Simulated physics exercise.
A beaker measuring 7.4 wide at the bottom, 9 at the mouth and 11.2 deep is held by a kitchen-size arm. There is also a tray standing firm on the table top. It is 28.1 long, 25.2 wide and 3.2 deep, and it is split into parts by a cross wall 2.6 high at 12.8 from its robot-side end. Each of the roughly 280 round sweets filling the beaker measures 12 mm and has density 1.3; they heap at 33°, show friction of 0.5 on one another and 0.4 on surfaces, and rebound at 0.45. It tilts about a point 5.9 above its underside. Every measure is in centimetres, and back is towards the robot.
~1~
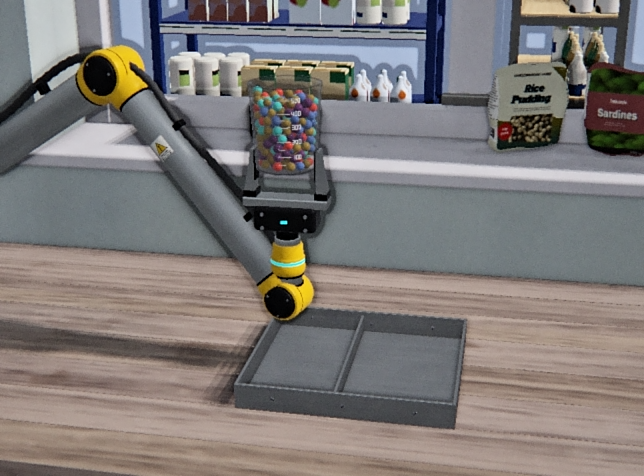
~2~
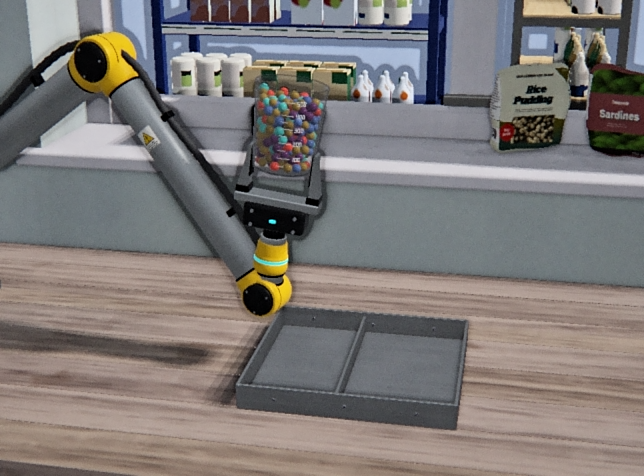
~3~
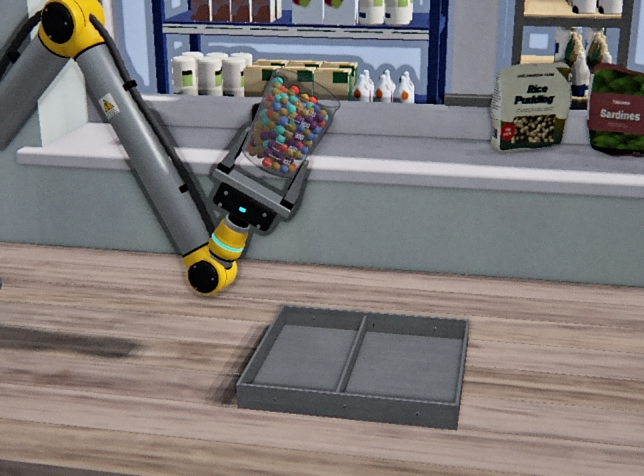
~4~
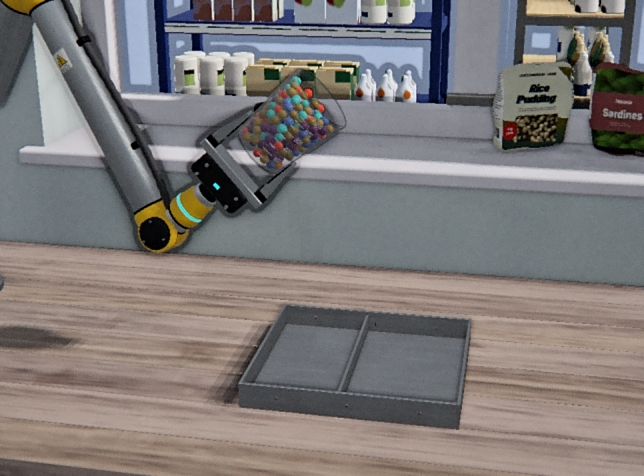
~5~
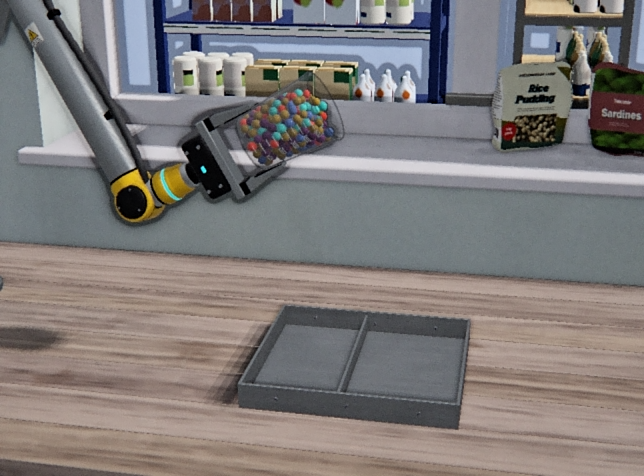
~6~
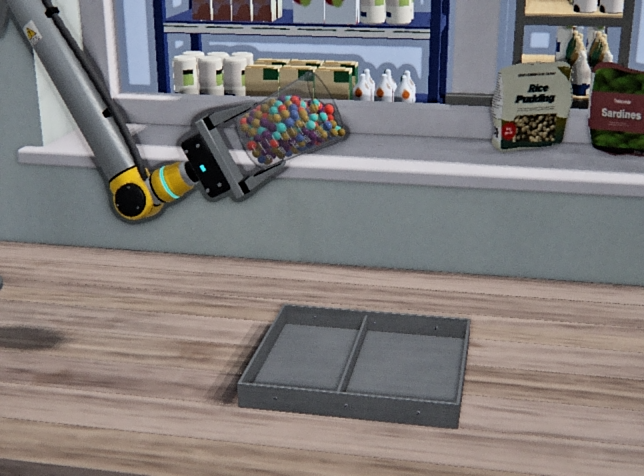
On a wooden counter in front of stocked shop shelves, a yellow and grey robot arm holds a clear container of colourful balls upright beyond a divided grey tray. The arm's lower joint swings left and upward as the container leans steeply to the right, and the balls shift towards its mouth.
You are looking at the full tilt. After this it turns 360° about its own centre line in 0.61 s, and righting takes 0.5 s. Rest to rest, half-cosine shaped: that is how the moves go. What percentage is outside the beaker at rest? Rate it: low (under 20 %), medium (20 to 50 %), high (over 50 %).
Rating: Low.
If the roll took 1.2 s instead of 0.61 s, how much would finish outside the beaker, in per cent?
Then roughly 5 per cent.
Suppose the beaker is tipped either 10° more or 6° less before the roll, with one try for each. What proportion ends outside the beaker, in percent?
I'd expect some 15 per cent, then some 0 per cent.
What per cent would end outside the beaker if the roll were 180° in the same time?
It would be roughly 5 percent.
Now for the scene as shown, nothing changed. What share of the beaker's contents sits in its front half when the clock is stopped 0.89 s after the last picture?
My guess would be around 45 per cent.
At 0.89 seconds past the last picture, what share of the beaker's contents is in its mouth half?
Close to 50 per cent is in the half by the mouth.
Then, 0.44 s on, tipped 62°, highest piece 40 above the table; 278 in the beaker, 2 in the far-side part, 4 in flight or on a rim.
Then, 0.89 s on, tipped 26°, highest piece 40 above the table; 275 in the beaker, 4 in the far-side part, 2 in the robot-side part, 3 in flight or on a rim.
Then, 1.31 s on, upright, highest piece 41 above the table; 275 in the beaker, 7 in the far-side part, 2 in the robot-side part.
Then, 2.01 s on, upright, highest piece 41 above the table; 275 in the beaker, 7 in the far-side part, 2 in the robot-side part.
In the end, 275 in the beaker, 7 in the far-side part, 2 in the robot-side part. That is 3 % outside the beaker.
